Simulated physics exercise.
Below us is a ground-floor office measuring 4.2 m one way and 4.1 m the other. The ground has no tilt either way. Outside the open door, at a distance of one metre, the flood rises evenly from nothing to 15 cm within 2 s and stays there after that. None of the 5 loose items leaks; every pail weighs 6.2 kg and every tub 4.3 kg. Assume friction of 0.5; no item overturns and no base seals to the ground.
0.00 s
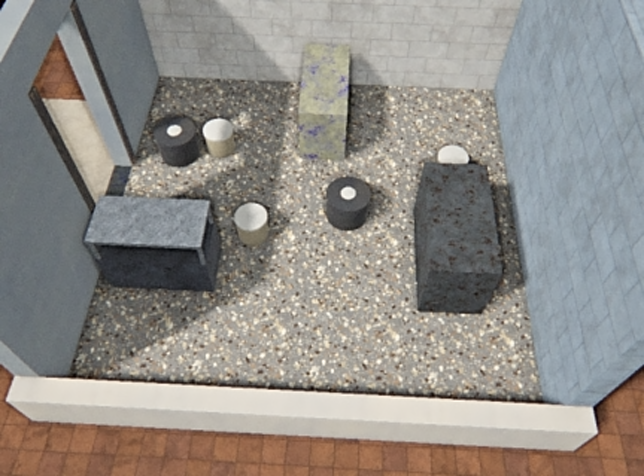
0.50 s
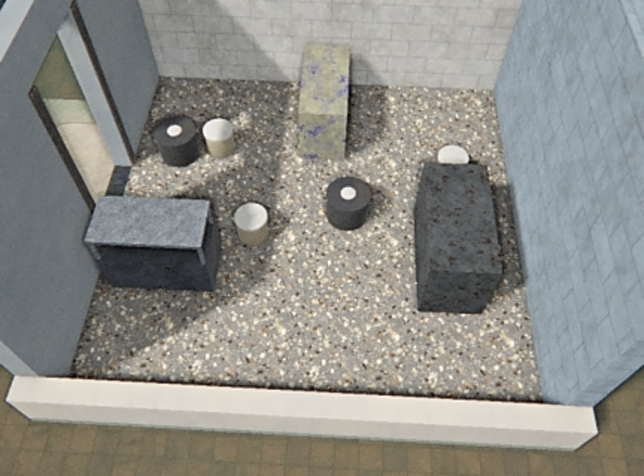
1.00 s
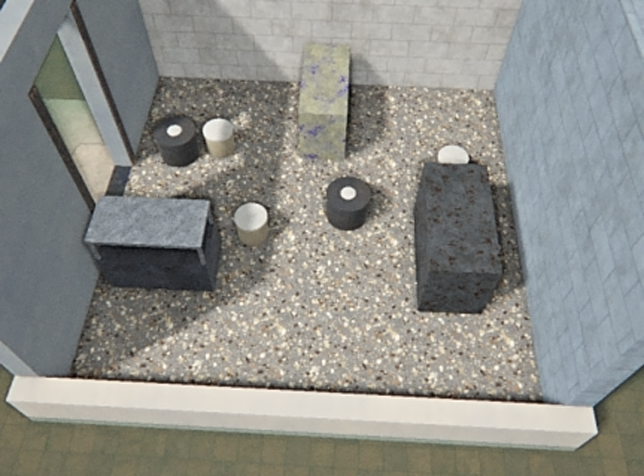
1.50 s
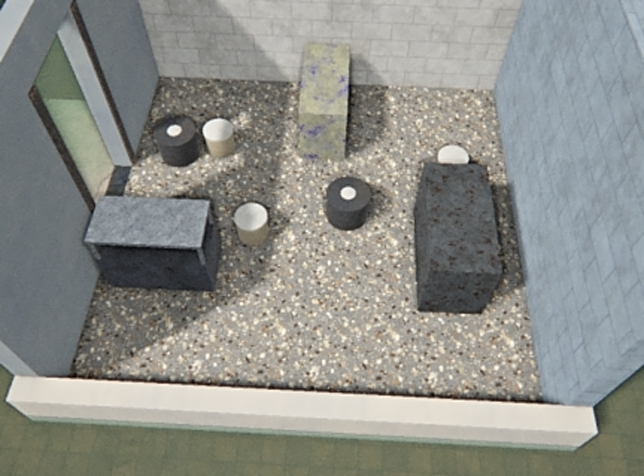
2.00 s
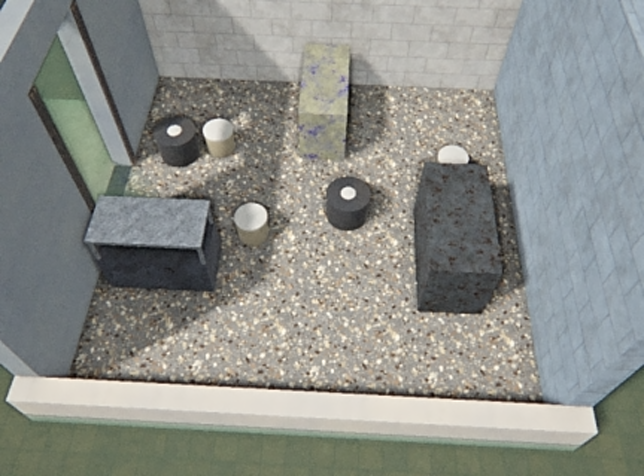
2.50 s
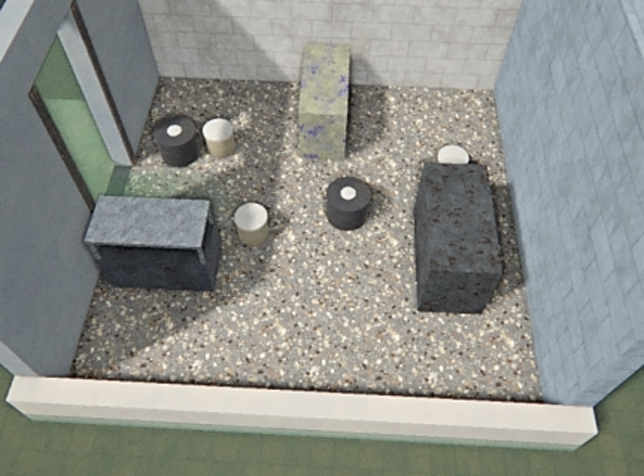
Greenish water rises outside the room, then spreads in through the doorway at left.
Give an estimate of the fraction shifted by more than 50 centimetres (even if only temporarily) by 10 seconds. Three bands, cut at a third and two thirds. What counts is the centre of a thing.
Band: One third to two thirds.
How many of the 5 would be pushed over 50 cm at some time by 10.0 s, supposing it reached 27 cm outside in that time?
Count under that change: 5.
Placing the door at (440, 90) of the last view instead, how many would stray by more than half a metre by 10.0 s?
In that case 2 of them.
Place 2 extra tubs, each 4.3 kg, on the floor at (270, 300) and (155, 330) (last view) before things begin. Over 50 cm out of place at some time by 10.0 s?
Well, the first one stays inside the mark, and the second stays inside the mark.
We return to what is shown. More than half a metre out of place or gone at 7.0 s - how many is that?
By my tally, 3.
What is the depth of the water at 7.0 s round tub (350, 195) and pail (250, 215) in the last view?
Around 3 cm and 4 cm.
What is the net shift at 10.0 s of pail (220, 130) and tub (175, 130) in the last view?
They sit 5 cm and 80 cm away, in the order given.
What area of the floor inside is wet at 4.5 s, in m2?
7.5 m2.
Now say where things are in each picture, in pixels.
A pail at (453, 157) rests on the ground; a pail at (218, 129), on the bottom; 0.0 m2 under water; 0 of 5 have shifted, in the first picture.
A pail at (453, 157), on the bottom; a pail at (218, 129) rests on the ground; water covers 0.0 m2; 0 of 5 have shifted, in the second picture.
A pail at (453, 157) rests on the ground; a pail at (218, 129), on the bottom; 0.0 m2 under water; 0 of 5 have shifted, in the third picture.
A pail at (453, 157) rests on the ground; a pail at (218, 129), on the bottom; water covers 0.0 m2; 0 of 5 have shifted, in the fourth picture.
A pail at (453, 157) rests on the ground; a pail at (218, 129), on the bottom; 0.2 m2 under water; 0 of 5 have shifted, in the fifth picture.
A pail at (453, 157), on the bottom; a pail at (218, 129), on the bottom; water covers 1.0 m2; 0 of 5 have shifted, in the sixth picture.
After 3.5 s 0 of 5 are over 50 cm from their spots; 0 afloat.
After 4.5 s 2 of 5 are over 50 cm from their spots; 0 afloat.
After 7.0 s 3 of 5 are over 50 cm from their spots; 0 afloat.
After 10.0 s 3 of 5 are over 50 cm from their spots, and 3 have been at some point; 3 afloat.
